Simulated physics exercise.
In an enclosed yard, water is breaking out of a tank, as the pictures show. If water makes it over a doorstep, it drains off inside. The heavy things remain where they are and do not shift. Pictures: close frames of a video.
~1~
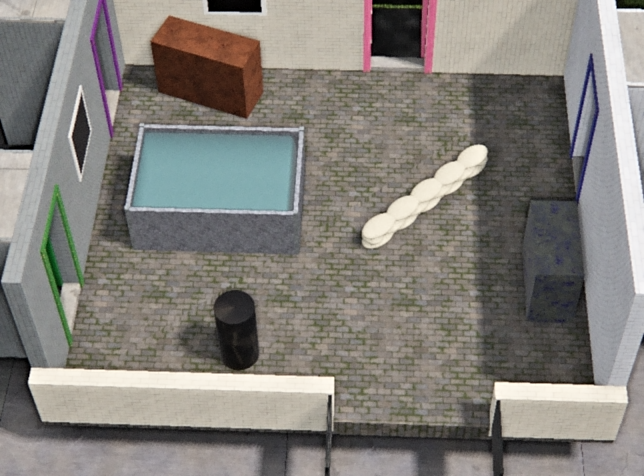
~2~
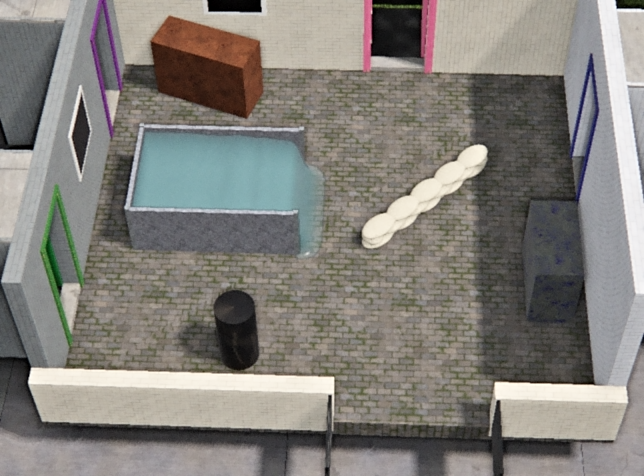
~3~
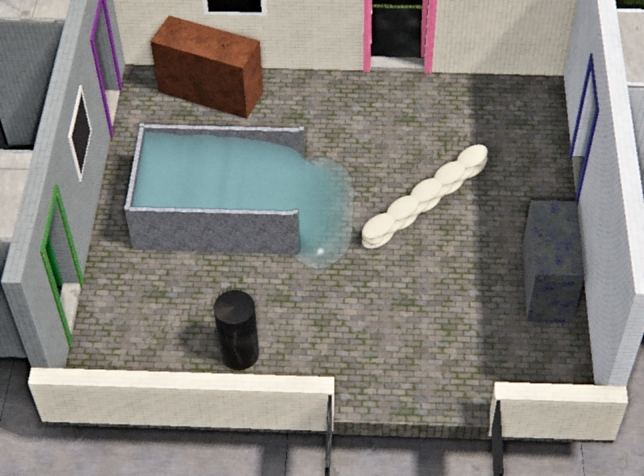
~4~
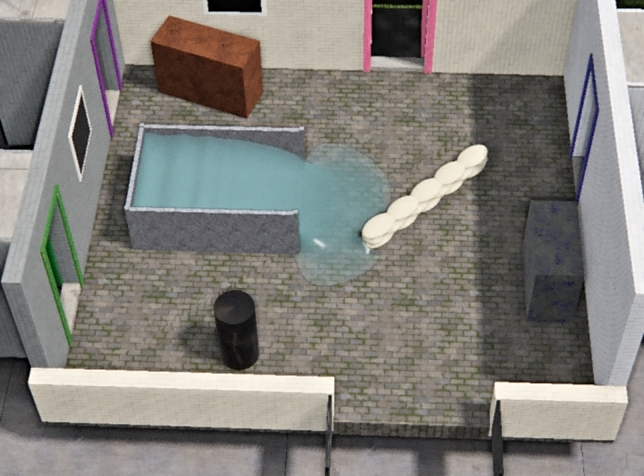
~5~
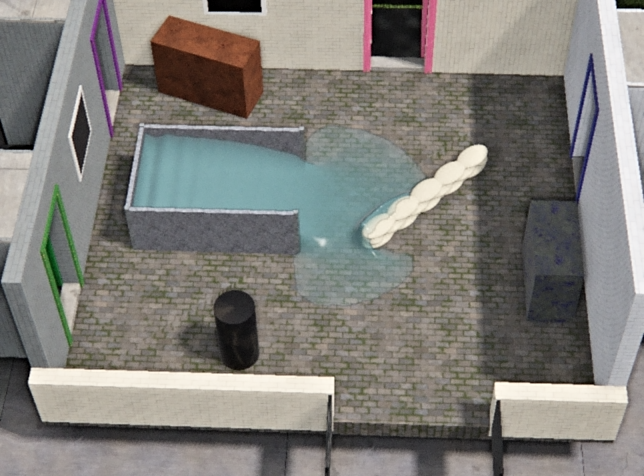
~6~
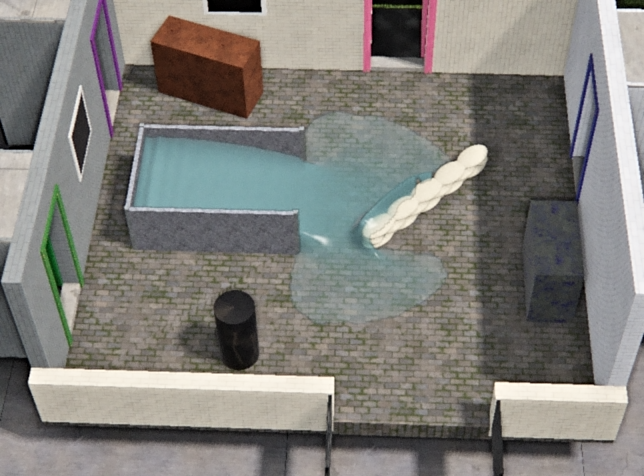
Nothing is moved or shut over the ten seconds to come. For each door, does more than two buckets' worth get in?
Result: The green door sees no more than two buckets come in, the purple door sees no more than two buckets come in, the pink door sees more than two buckets come in, the blue door sees more than two buckets come in.
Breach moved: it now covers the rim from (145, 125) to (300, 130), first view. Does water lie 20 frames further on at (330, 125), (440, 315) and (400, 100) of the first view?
In the order you gave them, I get drenched, still bare, drenched.
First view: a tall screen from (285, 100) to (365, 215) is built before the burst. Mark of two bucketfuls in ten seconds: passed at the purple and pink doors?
Note - purple door: Above the line; pink door: Below the line.
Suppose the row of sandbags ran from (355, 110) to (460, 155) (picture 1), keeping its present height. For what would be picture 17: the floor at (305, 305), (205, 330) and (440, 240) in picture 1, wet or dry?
The three points come out untouched, untouched and soaked.
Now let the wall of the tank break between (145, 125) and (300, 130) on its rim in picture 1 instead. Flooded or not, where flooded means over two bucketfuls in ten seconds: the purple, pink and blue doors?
Note - purple door breaks the threshold; pink door breaks the threshold; blue door breaks the threshold.
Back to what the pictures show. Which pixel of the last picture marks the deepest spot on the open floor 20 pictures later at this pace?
Approximate pixel: (561, 97).
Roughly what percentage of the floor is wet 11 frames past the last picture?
About 50 in a hundred.
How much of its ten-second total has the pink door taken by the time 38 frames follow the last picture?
Roughly 95 per cent.
A moment on, water covers 35 % of the floor; the green door not reached, the purple door not reached, the pink door not reached, the blue door not reached.
Next, water covers 50 % of the floor; the green door not reached, the purple door not reached, the pink door wet at the sill, nothing in, the blue door not reached.
Then, water covers 55 % of the floor; the green door not reached, the purple door not reached, the pink door over two buckets in, the blue door under two buckets in.
Later, water covers 70 % of the floor; the green door not reached, the purple door not reached, the pink door far over two buckets in, the blue door over two buckets in.
In the end, water covers 95 % of the floor; the green door wet at the sill, nothing in, the purple door wet at the sill, nothing in, the pink door far over two buckets in, the blue door over two buckets in.
